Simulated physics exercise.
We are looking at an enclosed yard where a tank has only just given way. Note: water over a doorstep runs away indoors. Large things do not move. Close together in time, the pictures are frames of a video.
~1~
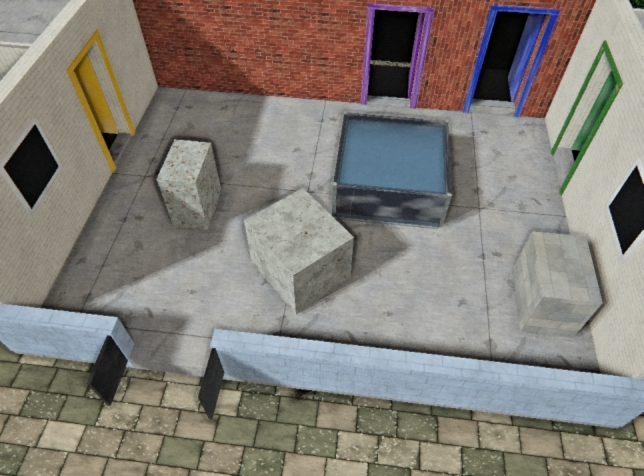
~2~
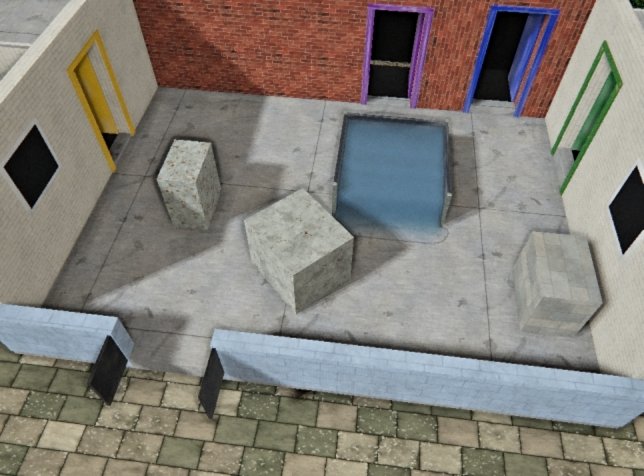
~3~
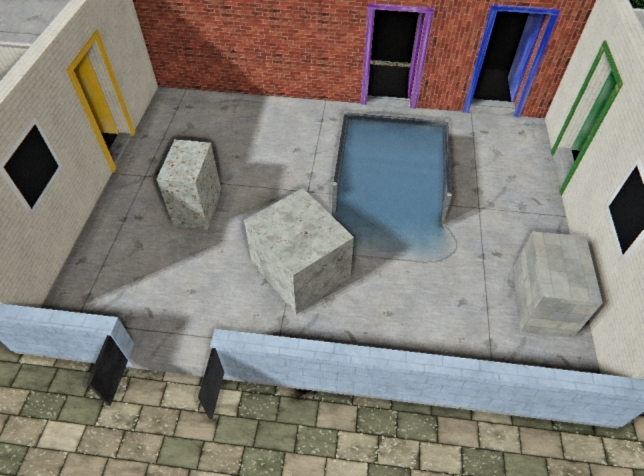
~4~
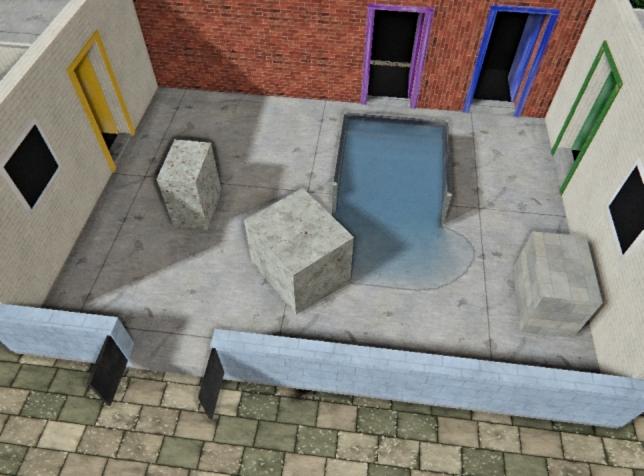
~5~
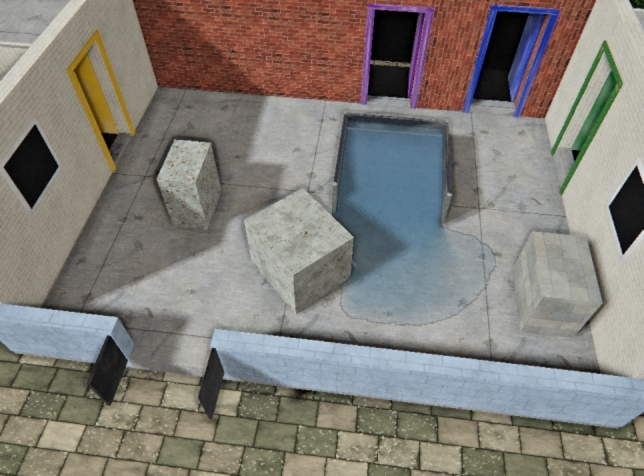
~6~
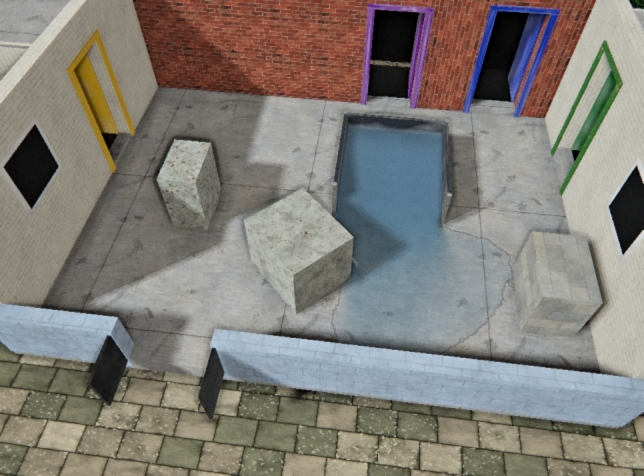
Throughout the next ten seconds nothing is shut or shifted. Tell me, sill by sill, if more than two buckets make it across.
One by one: The green door does not exceed two buckets. The yellow door does not exceed two buckets. The blue door does not exceed two buckets. The purple door does not exceed two buckets.
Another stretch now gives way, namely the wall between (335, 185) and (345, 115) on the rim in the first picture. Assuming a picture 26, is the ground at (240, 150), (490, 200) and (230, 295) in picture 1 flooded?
Submerged, unwetted, submerged.
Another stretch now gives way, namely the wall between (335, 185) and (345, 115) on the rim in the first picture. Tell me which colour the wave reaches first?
The yellow door.
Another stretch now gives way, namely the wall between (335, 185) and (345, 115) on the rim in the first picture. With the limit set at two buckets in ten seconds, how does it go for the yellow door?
In that case the yellow door overshoots.
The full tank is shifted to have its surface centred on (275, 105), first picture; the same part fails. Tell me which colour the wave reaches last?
Answer - the purple-painted one.
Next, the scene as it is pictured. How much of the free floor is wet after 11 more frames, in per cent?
I make it 30 per cent.
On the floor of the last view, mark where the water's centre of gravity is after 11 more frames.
That puts it at around (400, 271).
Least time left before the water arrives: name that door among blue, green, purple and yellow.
My answer is the door marked green.
A moment on, water covers 20 % of the floor; the green door not reached, the yellow door not reached, the blue door not reached, the purple door not reached.
Next, water covers 30 % of the floor; the green door not reached, the yellow door not reached, the blue door not reached, the purple door not reached.
Then, water covers 55 % of the floor; the green door wet at the sill, nothing in, the yellow door not reached, the blue door not reached, the purple door not reached.
Later, water covers 75 % of the floor; the green door wet at the sill, nothing in, the yellow door wet at the sill, nothing in, the blue door wet at the sill, nothing in, the purple door wet at the sill, nothing in.
In the end, water covers 95 % of the floor; the green door wet at the sill, nothing in, the yellow door wet at the sill, nothing in, the blue door wet at the sill, nothing in, the purple door wet at the sill, nothing in.
